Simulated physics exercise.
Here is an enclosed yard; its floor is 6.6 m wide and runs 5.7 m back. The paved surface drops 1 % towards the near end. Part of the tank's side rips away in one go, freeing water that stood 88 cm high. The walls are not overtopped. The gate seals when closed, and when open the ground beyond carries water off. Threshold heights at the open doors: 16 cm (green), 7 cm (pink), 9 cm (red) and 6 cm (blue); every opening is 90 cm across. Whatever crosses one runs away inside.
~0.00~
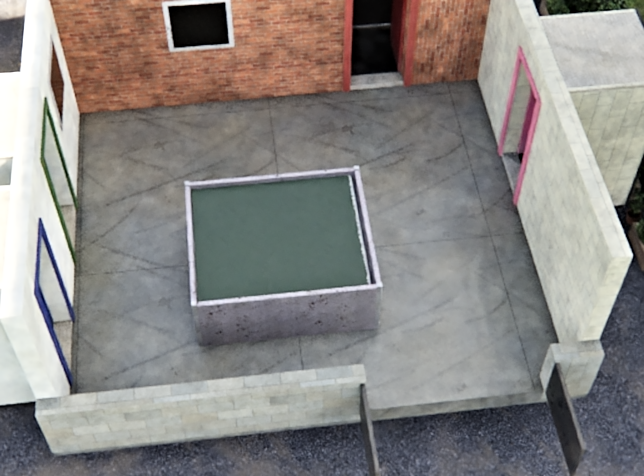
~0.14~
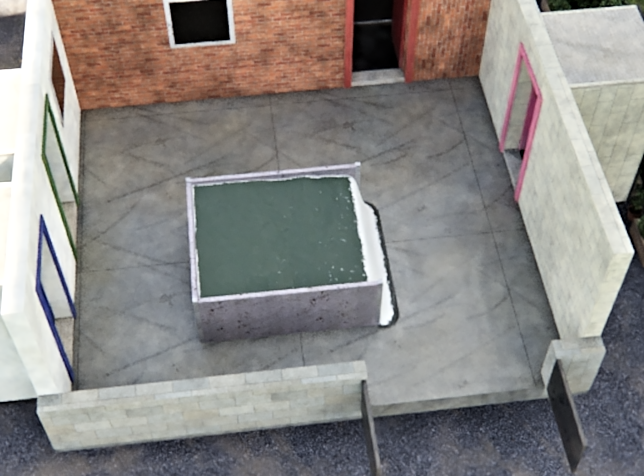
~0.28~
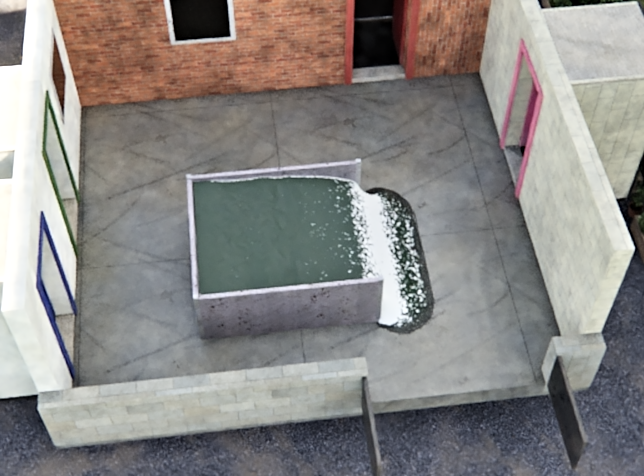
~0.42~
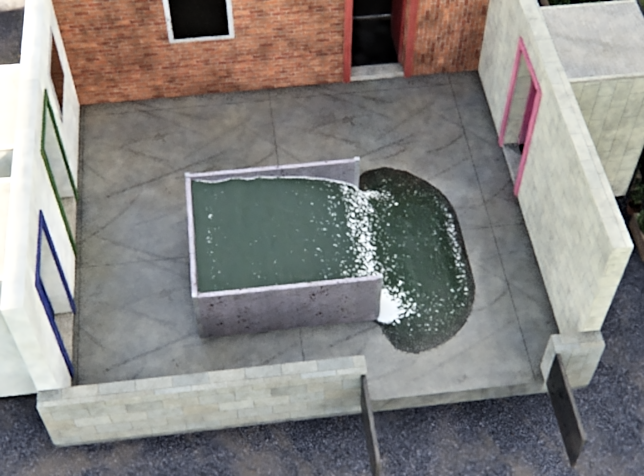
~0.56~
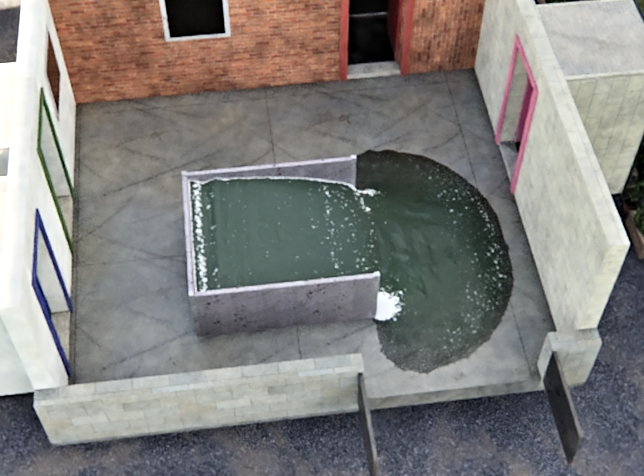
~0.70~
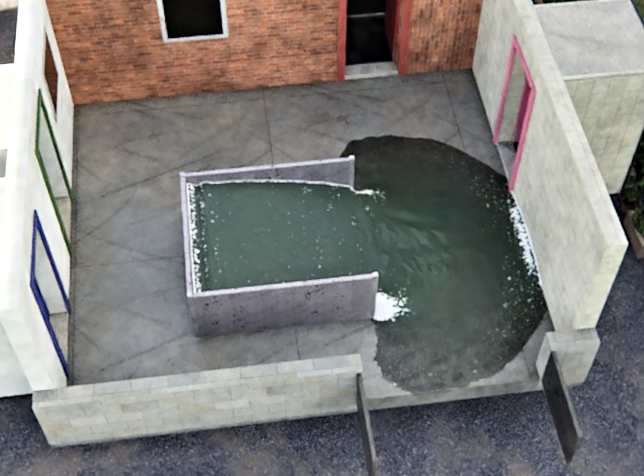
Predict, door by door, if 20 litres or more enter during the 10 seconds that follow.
Door by door: At the green door it stays under the limit; at the pink door it passes the limit; at the red door it passes the limit; at the blue door it keeps below the limit.
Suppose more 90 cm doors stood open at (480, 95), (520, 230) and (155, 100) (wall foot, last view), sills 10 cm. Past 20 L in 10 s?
In that order: Over, past it, not over.
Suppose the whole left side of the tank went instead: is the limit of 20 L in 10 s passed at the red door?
Then: Red below.
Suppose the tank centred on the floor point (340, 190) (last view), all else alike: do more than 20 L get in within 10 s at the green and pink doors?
Against that limit: Green under, pink past it.
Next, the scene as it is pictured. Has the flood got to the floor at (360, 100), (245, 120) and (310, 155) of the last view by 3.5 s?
In that order: Under water, wet, wet.
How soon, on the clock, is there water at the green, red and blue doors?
Arrival: Green 5.0 s, red 2.4 s, blue 6.5 s.
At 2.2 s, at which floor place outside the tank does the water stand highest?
Near (557, 360).
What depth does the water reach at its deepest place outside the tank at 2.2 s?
Up to some 56 cm.
After 1.4 s water covers 30 % of the floor and is deepest (57 cm) near (553, 349); green door not reached, pink door 29 cm at the sill, 60 L in, red door not reached, blue door not reached.
After 2.2 s water covers 35 % of the floor and is deepest (56 cm) near (557, 360); green door not reached, pink door 29 cm at the sill, 190 L in, red door not reached, blue door not reached.
After 3.5 s water covers 50 % of the floor and is deepest (33 cm) near (459, 79); green door not reached, pink door 20 cm at the sill, 318 L in, red door 15 cm at the sill, 5 L in, blue door not reached.
After 6.0 s water covers 85 % of the floor and is deepest (14 cm) near (478, 143); green door 11 cm at the sill, 0 L in, pink door 12 cm at the sill, 377 L in, red door 12 cm at the sill, 39 L in, blue door not reached.
After 10.0 s water covers 95 % of the floor and is deepest (13 cm) near (67, 417); green door 8 cm at the sill, 0 L in, pink door 5 cm at the sill, 394 L in, red door 4 cm at the sill, 43 L in, blue door 5 cm at the sill, 0 L in.
